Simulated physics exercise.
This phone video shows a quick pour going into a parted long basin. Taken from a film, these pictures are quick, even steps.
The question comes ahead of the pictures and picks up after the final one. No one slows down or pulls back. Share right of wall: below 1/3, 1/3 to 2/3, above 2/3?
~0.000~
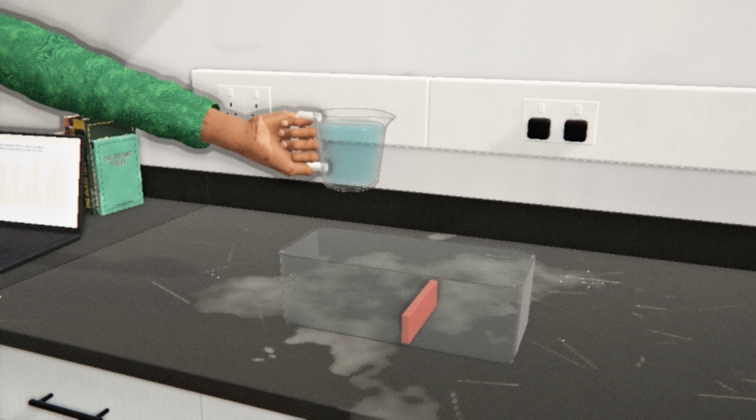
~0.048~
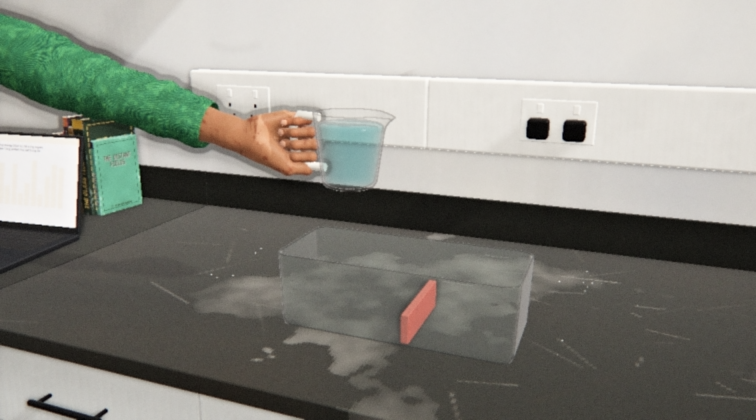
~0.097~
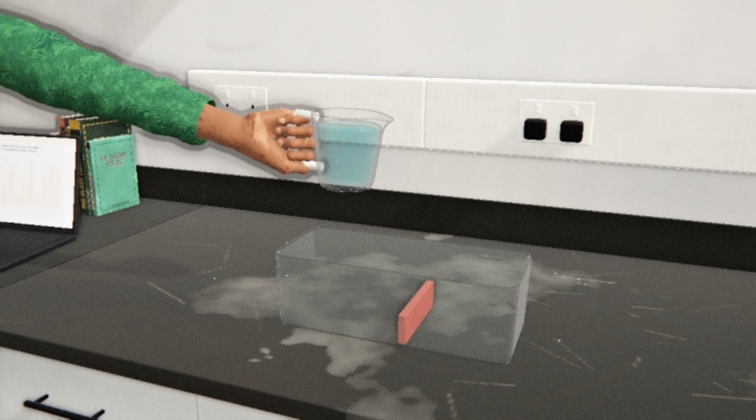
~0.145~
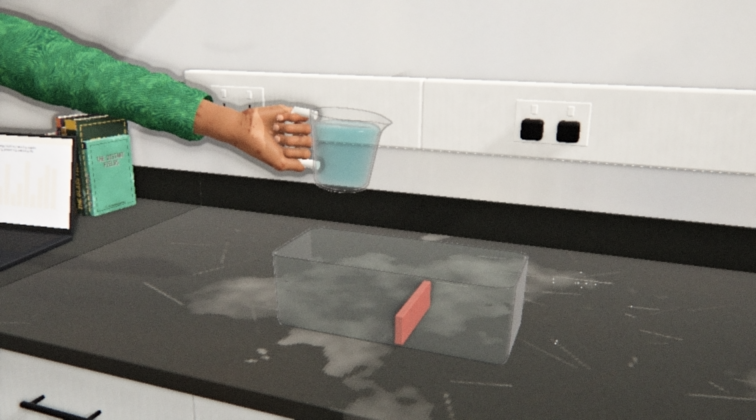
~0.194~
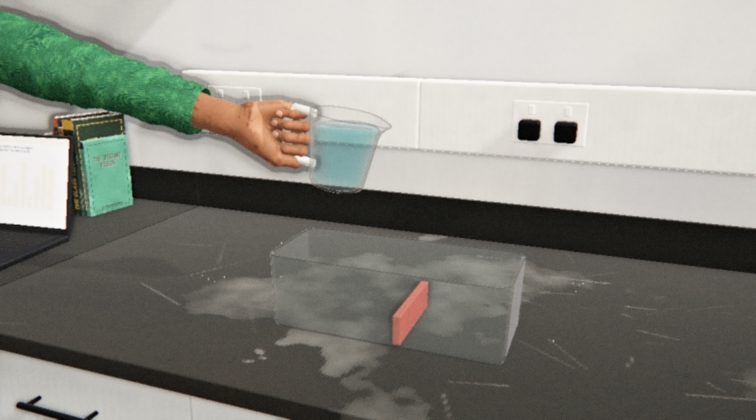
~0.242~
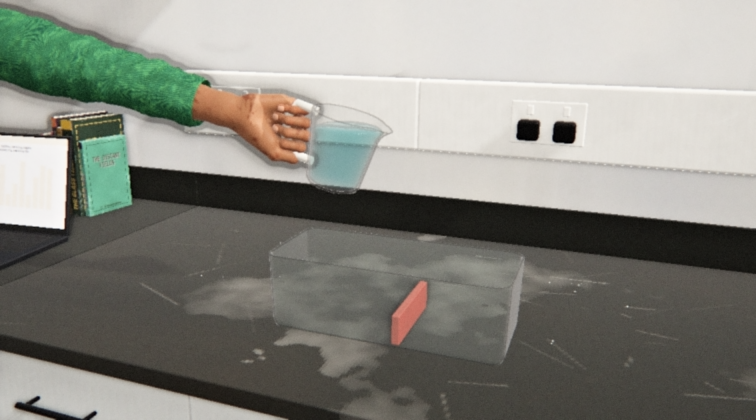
Above 2/3.
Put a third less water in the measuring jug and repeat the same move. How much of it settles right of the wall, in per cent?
Estimate: Close to 65 per cent.
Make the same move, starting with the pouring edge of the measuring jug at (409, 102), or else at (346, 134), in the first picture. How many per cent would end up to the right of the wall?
Result, first then second: About 90 % and about 5 %.
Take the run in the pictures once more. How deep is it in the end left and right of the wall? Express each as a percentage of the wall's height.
Left: 10 %. Right: 50 %.
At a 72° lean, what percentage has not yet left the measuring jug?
70 per cent, roughly.
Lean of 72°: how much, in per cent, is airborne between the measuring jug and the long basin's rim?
Around 25 percent.
A moment on, the measuring jug is tipped part way and 68 per cent is still to pour, 0 is left of the wall and 9 right of it.
Next, the measuring jug is tipped right over and 14 per cent is still to pour, 5 is left of the wall and 63 right of it.
Then the measuring jug is tipped right over and 0 per cent is still to pour, 20 is left of the wall and 78 right of it.
Later the measuring jug is tipped right over and 0 per cent is still to pour, 21 is left of the wall and 78 right of it.
In the end 21 per cent lies left of the wall, 78 right of it and 1 outside.
